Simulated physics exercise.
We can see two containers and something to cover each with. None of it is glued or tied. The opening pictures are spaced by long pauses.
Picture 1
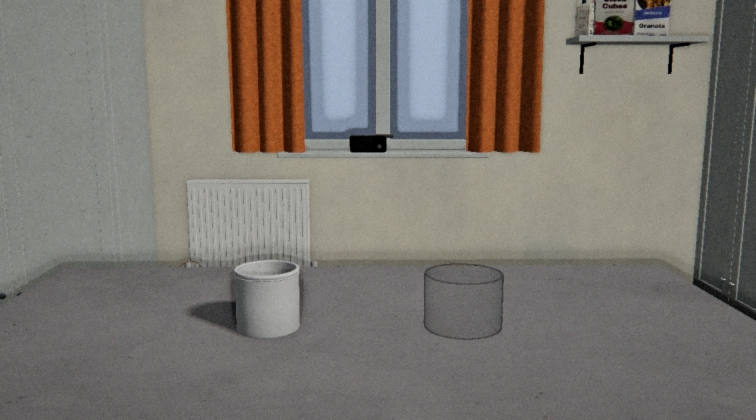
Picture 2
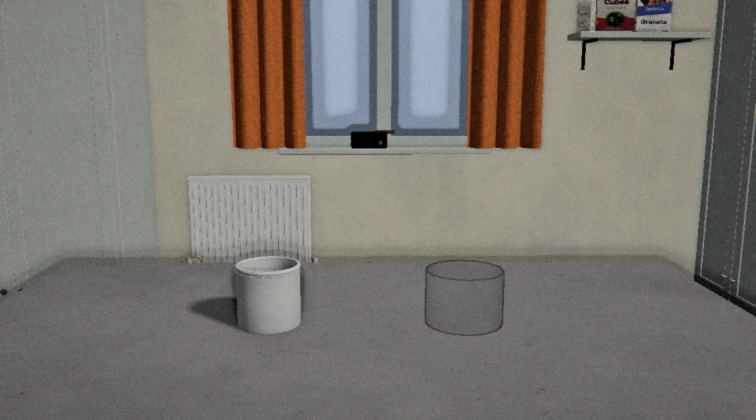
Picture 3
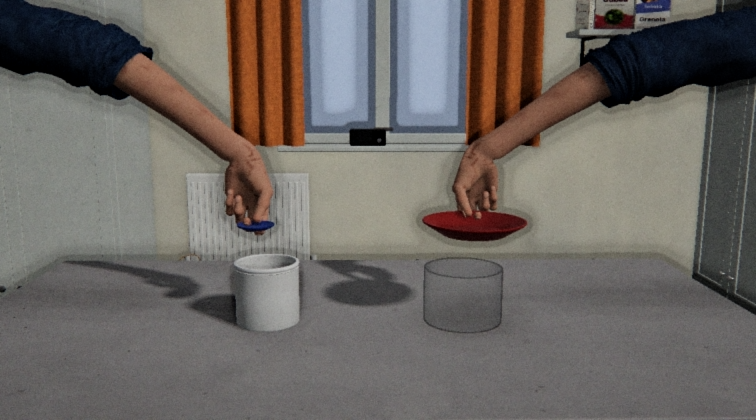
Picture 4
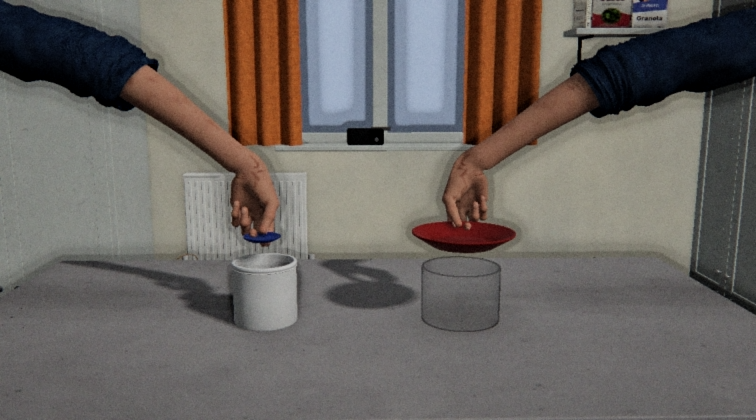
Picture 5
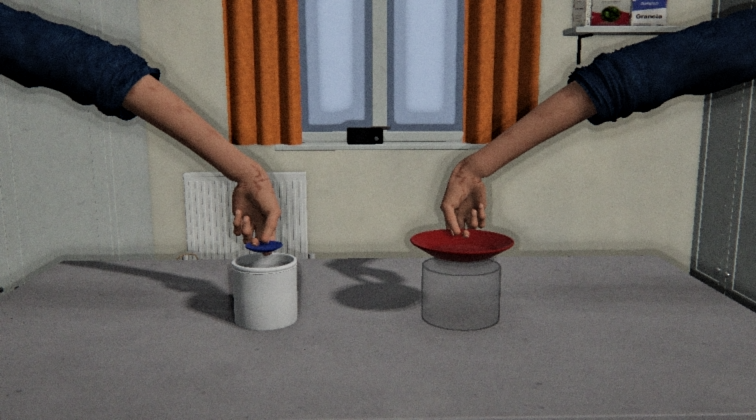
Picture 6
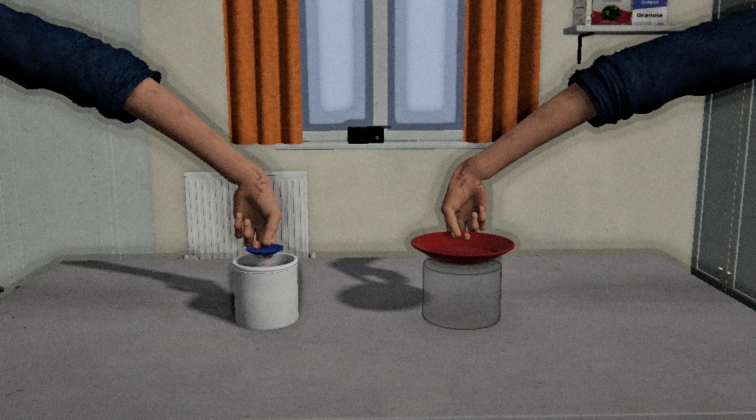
Two hands lower a small blue disc and a red saucer toward two containers.
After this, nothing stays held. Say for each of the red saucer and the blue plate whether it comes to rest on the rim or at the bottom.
In the end the red saucer stays on the rim, the blue plate reaches the bottom.
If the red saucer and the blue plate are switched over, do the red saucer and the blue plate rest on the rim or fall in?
Swapped, the red saucer does not fall in and the blue plate tumbles in.
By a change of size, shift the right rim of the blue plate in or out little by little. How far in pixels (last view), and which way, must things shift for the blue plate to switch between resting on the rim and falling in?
About 12 pixels to the right.
Then, 0.12 s past the last view, red saucer moving near (462, 256); blue plate travelled a little near (266, 269).
Then, 0.18 s past the last view, red saucer sitting on the rim near (462, 256); blue plate in the air near (267, 305).
Finally, the red saucer works as a lid, near (462, 256); the blue plate slips past the rim, near (267, 313).
